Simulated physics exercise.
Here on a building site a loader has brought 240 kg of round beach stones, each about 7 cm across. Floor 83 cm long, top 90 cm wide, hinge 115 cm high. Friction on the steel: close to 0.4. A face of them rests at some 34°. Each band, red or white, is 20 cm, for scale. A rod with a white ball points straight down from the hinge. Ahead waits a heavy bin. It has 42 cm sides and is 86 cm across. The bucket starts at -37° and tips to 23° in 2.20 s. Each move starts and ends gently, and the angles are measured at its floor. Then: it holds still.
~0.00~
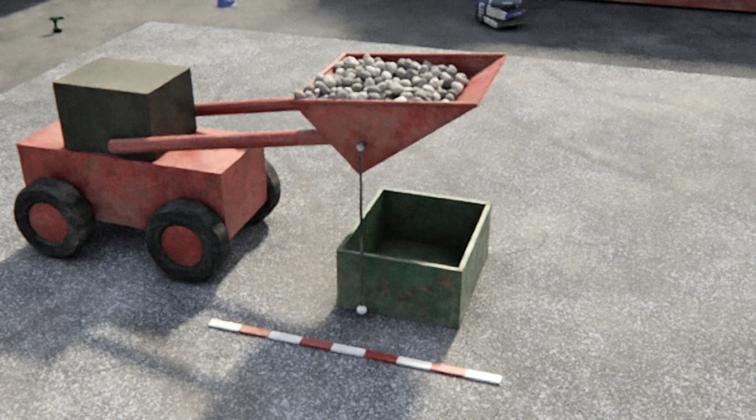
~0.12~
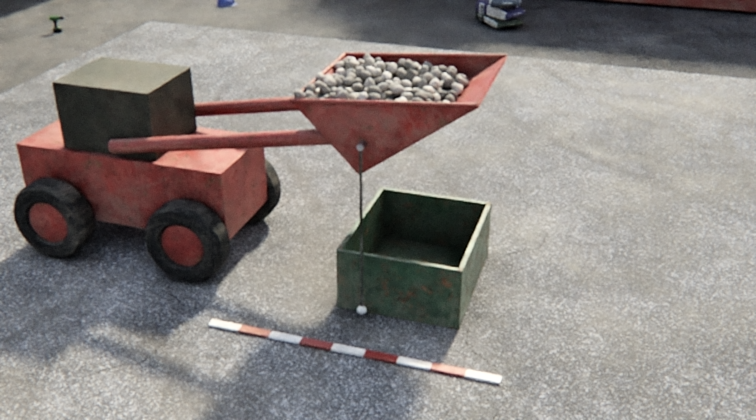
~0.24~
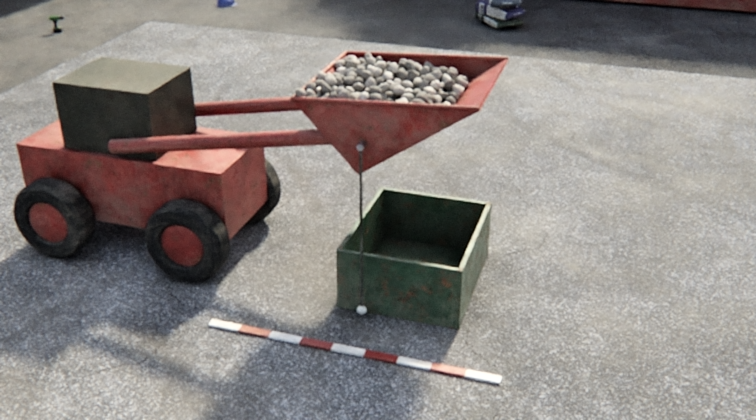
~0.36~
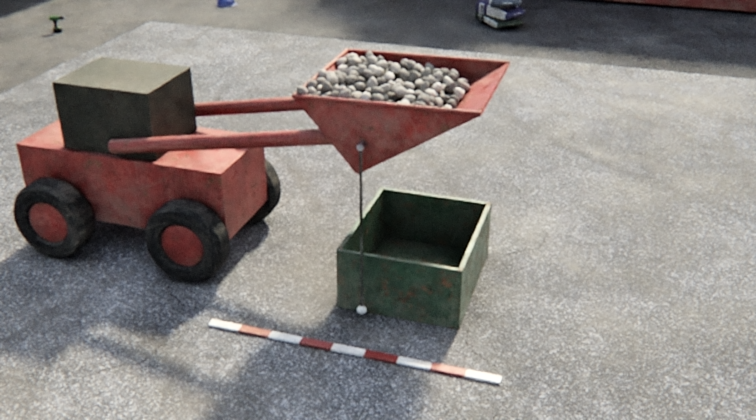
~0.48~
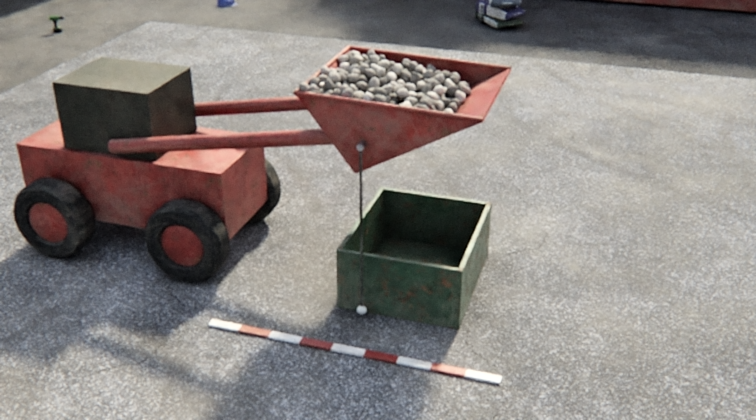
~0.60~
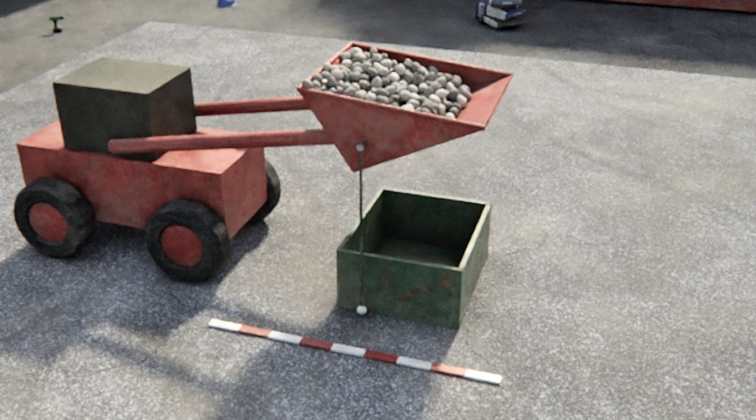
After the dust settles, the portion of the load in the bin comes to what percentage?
It comes to roughly 0 per cent.
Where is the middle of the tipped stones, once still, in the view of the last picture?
Look at roughly (558, 299).
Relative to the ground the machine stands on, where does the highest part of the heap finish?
It rests some 22 cm higher than the ground the machine stands on.
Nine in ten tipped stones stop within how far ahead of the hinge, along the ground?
Around 150 cm ahead of the hinge.
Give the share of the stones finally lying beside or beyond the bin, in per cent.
Roughly 100 percent of it.
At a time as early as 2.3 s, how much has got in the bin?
By then, around 0 percent.
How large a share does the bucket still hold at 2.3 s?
Held: Approx. 60 %.
After 1.6 s the floor is at 14°; 100 % in the bucket; the foremost stones are at (485, 165).
After 2.3 s the floor is at 23°; 59 % in the bucket, 41 % beside or beyond the bin; the foremost stones are at (573, 304).
After 2.7 s the floor is at 23°; 29 % in the bucket, 71 % beside or beyond the bin; the foremost stones are at (644, 314).
After 5.0 s the floor is at 23°; 0 % in the bucket, 100 % beside or beyond the bin; the foremost stones are at (747, 314).
